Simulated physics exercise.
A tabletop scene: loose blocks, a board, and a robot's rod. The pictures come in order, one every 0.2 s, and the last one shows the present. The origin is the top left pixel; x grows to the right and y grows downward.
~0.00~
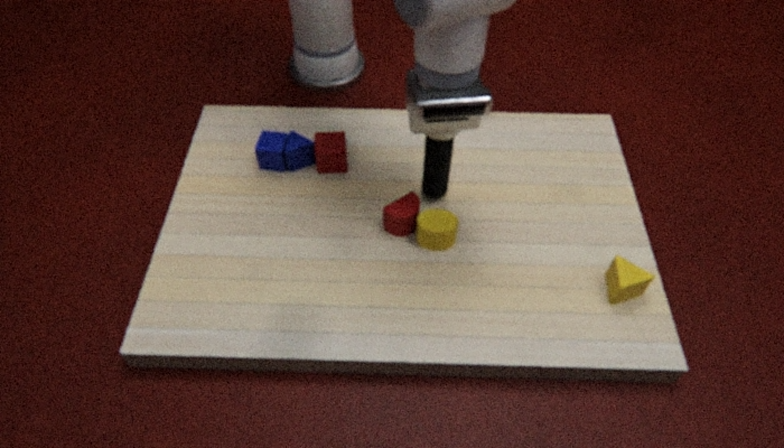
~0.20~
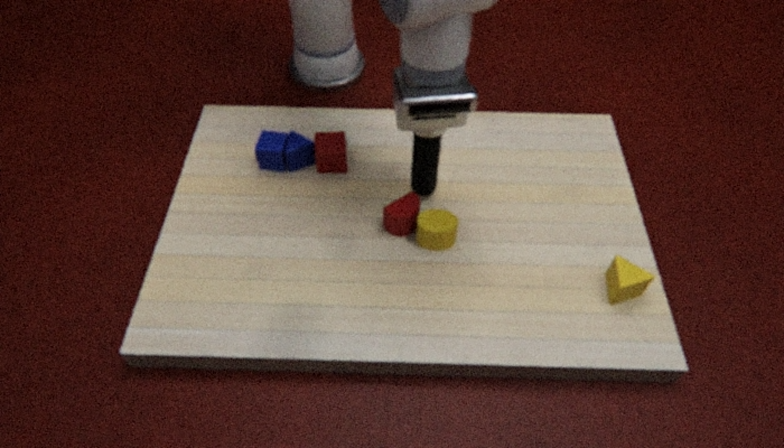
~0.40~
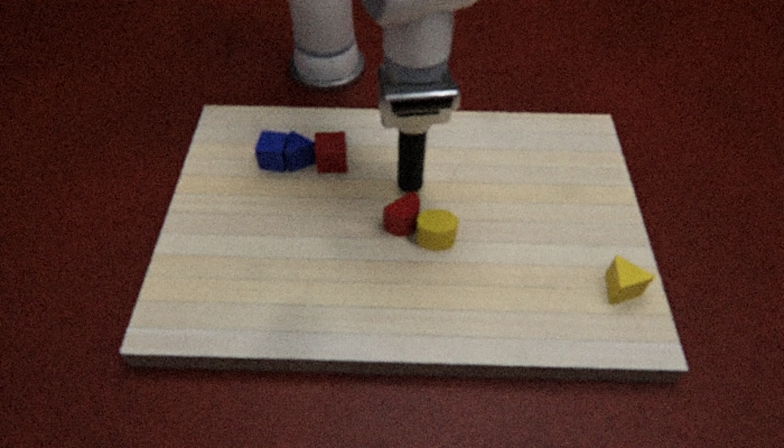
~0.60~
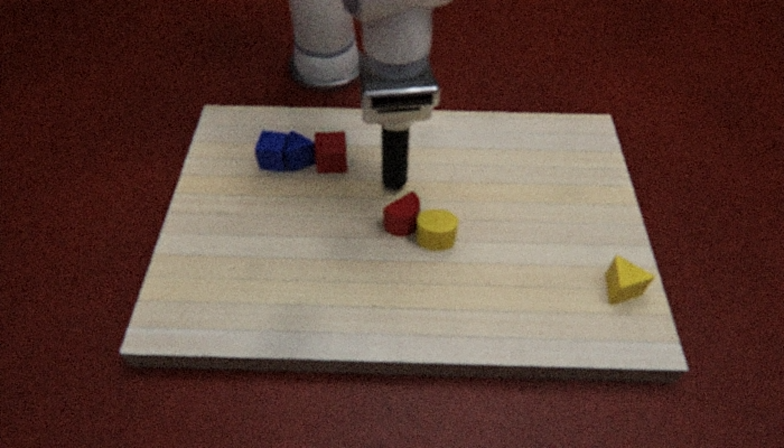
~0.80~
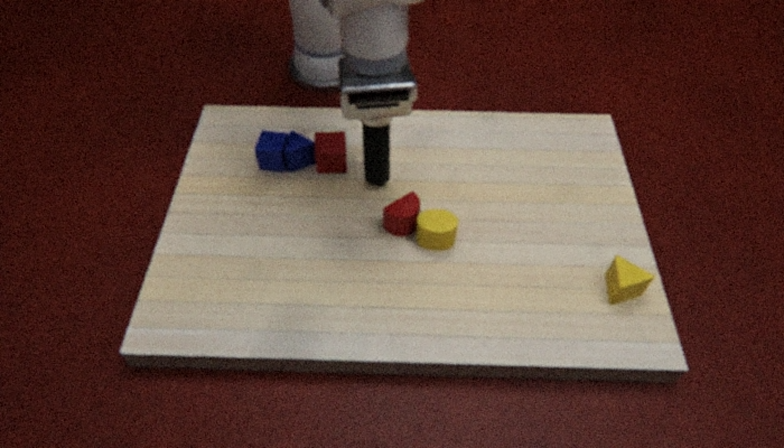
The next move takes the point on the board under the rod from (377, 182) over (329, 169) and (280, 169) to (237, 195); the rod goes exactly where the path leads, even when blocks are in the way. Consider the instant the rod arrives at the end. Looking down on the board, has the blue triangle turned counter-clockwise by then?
Yes.
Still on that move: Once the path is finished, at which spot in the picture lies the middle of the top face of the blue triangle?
I'd place it at (283, 123), taking the centre of its top.
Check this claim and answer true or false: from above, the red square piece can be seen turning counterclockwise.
That is false.
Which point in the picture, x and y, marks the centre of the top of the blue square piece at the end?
The centre of its top will be at (244, 141).
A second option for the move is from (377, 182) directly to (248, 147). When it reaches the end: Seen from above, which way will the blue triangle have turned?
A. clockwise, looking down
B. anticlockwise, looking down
The answer is A.
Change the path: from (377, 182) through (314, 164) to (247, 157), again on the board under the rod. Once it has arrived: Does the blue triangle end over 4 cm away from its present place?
I expect so.
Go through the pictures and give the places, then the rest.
The first frame shows rod's lower end at (435, 188); blue square piece at (272, 141); blue triangle at (297, 141); red square piece at (330, 142); red half-round block at (405, 206).
The second frame shows rod at (424, 186); blocks still.
The third frame shows rod at (410, 183); blocks still.
The fourth frame shows rod at (395, 180); blocks still.
The fifth frame shows rod at (377, 176); blue square piece at (272, 141); blue triangle at (297, 141); red square piece at (330, 142); red half-round block at (405, 206).
What follows on the original path. One third of the way, rod at (327, 163); blue square piece at (264, 140), turned 35° anticlockwise; blue triangle at (286, 127), turned 50° anticlockwise; red square piece at (316, 129), turned 50° clockwise.
Two thirds of the way, rod at (279, 163); blue square piece at (251, 139); blue triangle at (283, 123), turned 70° anticlockwise; red square piece at (308, 124), turned 90° clockwise.
At the end, rod at (235, 189); blue square piece at (244, 141), turned 30° clockwise; blue triangle at (283, 123), turned 70° anticlockwise; red square piece at (308, 124), turned 90° clockwise; red half-round block still.
